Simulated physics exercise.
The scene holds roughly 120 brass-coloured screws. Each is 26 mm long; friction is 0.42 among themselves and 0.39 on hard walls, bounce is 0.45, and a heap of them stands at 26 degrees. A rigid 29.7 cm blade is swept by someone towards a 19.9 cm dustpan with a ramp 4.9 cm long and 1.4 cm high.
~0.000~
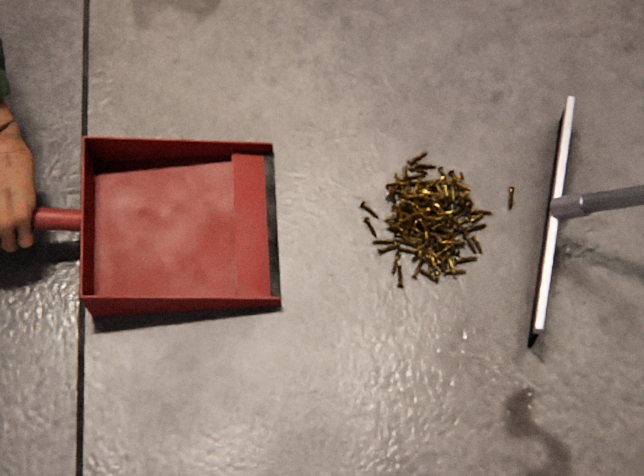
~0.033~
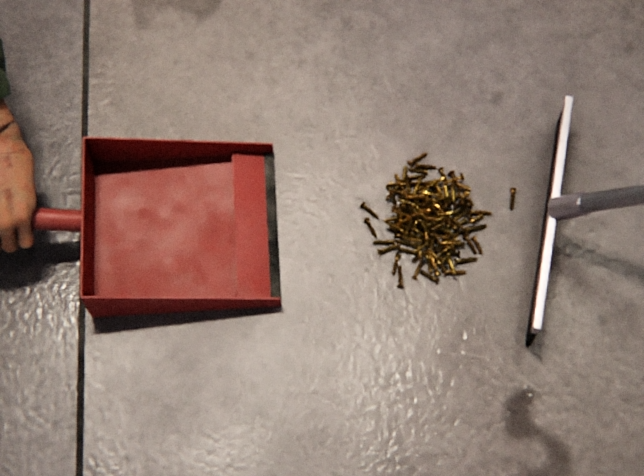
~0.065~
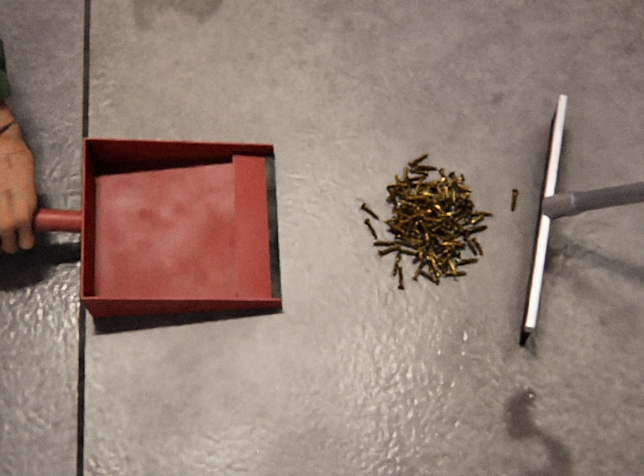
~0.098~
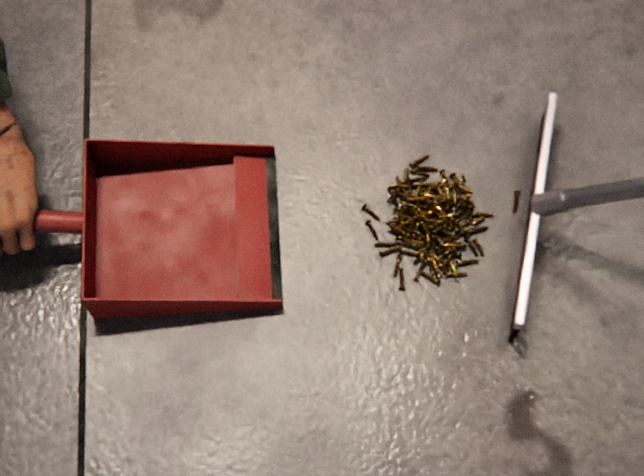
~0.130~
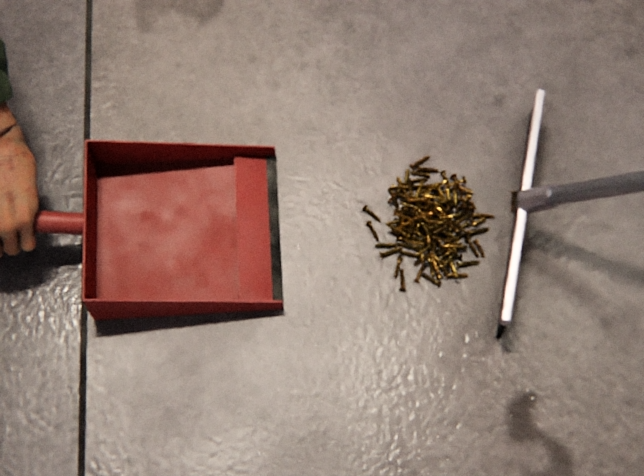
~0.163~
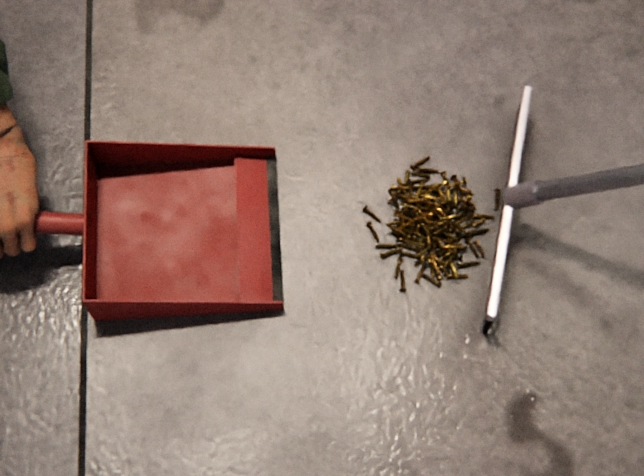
A long-handled blade slides left across the grey floor to the edge of the brass-coloured screws.
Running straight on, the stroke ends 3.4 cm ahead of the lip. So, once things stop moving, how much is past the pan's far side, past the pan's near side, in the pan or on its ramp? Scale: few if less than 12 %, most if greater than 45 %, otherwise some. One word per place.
Far side - some; near side - few; pan - few.
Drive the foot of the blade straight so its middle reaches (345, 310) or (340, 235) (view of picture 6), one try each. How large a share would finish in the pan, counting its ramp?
I'd expect around 0 percent, then around 0 percent.
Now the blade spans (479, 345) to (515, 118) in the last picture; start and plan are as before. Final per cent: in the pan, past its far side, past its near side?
Per cent by place - pan 0, far side 5, near side 5.
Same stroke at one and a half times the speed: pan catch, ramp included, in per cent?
I'd put it at close to 10 per cent.
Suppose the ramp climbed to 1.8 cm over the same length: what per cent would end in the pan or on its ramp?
That would give something like 5 per cent.
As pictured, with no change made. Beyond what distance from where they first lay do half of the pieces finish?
About 18 cm.
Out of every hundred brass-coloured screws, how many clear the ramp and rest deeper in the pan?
Near 0 per cent, I'd say.
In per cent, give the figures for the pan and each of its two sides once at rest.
The far side gets 20, the near side 0 and the pan 5.
After 0.38 s, middle of the blade 17 cm from the lip; 0 % over the lip, far side 0 %, near side 0 %.
Then, at 0.52 s, middle of the blade 10 cm from the lip; 0 % over the lip, far side 10 %, near side 0 %.
Then, at 0.79 s, middle of the blade 7 cm from the lip; 5 % over the lip, far side 20 %, near side 0 %.
By 1.4 s all is still; far side 20 %, near side 0 %, pan 5 %, in front of the lip or behind the blade 75 %.
